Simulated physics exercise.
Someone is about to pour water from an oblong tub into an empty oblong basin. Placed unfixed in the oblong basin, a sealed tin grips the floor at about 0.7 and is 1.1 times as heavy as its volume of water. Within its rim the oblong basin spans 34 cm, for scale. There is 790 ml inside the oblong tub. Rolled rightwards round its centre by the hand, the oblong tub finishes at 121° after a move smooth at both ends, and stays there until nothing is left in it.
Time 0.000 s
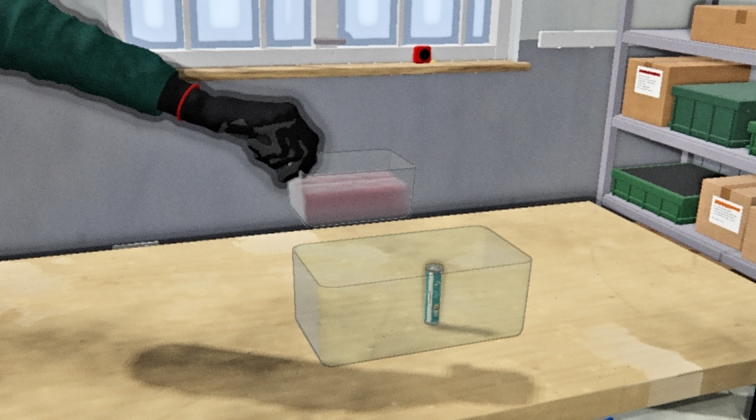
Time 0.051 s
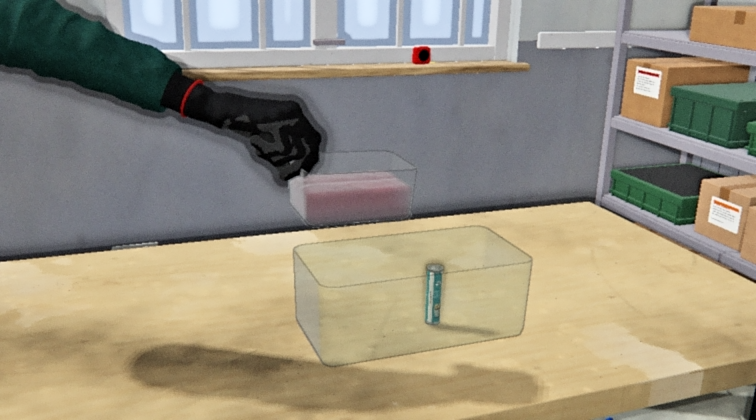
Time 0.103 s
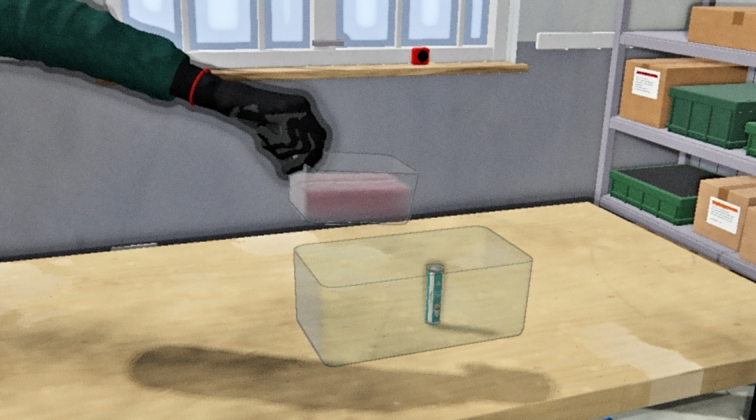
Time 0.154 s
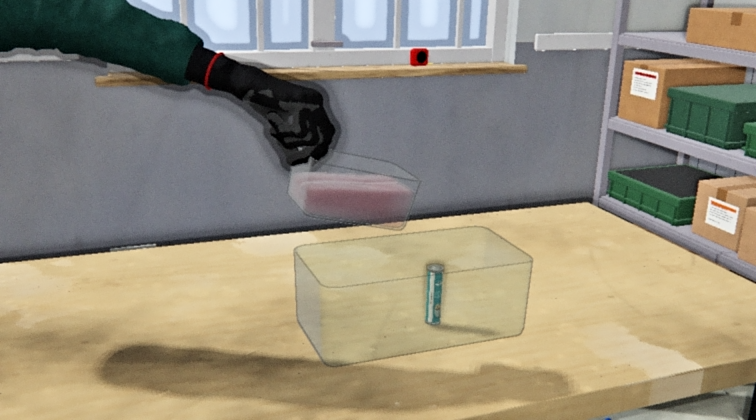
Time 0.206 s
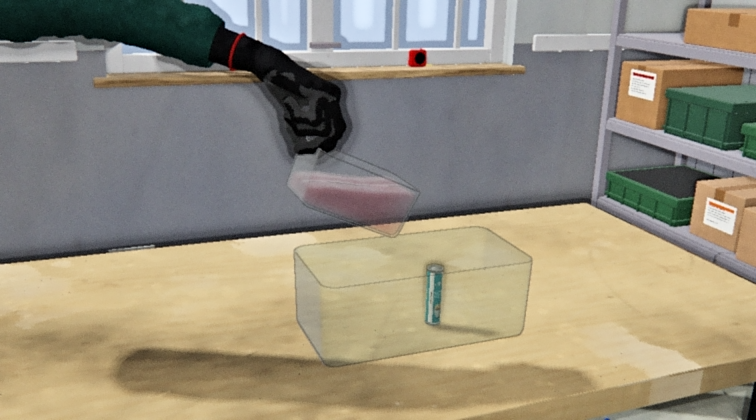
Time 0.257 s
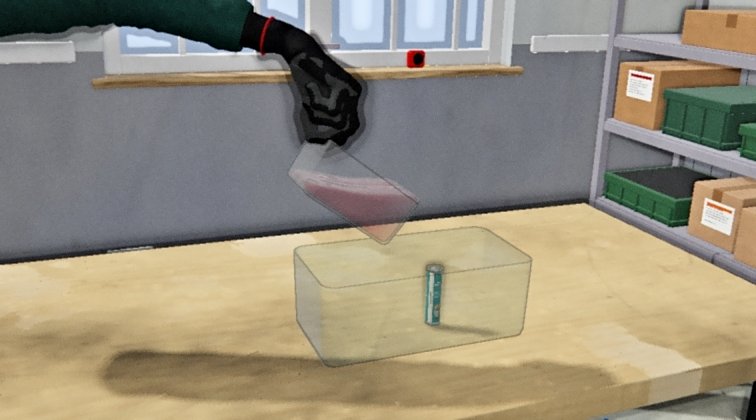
The clip shows a black-gloved hand holding a clear oblong tub of pinkish liquid above a yellowish transparent basin, where a small teal tin is visible. The hand rolls the tub rightwards, slightly at first, then to a clear slant.
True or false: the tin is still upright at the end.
False.
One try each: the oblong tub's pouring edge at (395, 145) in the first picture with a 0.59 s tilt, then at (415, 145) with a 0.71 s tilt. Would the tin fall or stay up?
The tin overturns the first time and stays vertical the second time.
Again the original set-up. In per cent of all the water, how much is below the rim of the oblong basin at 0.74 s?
Roughly 98 %.
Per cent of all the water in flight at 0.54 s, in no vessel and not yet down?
Around 18 in a hundred.
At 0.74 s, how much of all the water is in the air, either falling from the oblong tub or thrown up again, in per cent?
Roughly 2 %.
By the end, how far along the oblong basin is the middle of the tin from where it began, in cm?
Shift of tin centre: Approx. 3.5 cm.
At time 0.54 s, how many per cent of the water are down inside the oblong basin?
About 72 per cent.
After 0.54 s the tilt is 107° and 10 per cent is still to pour; the tin stands where it began.
After 0.74 s the tilt is 121° and 0 per cent is still to pour; the tin leans 12°.
After 0.96 s the tilt is 121° and 0 per cent is still to pour; the tin leans 5°.
After 1.19 s the tilt is 121° and 0 per cent is still to pour; the tin leans 30°.
In the end the tin lies on its side.
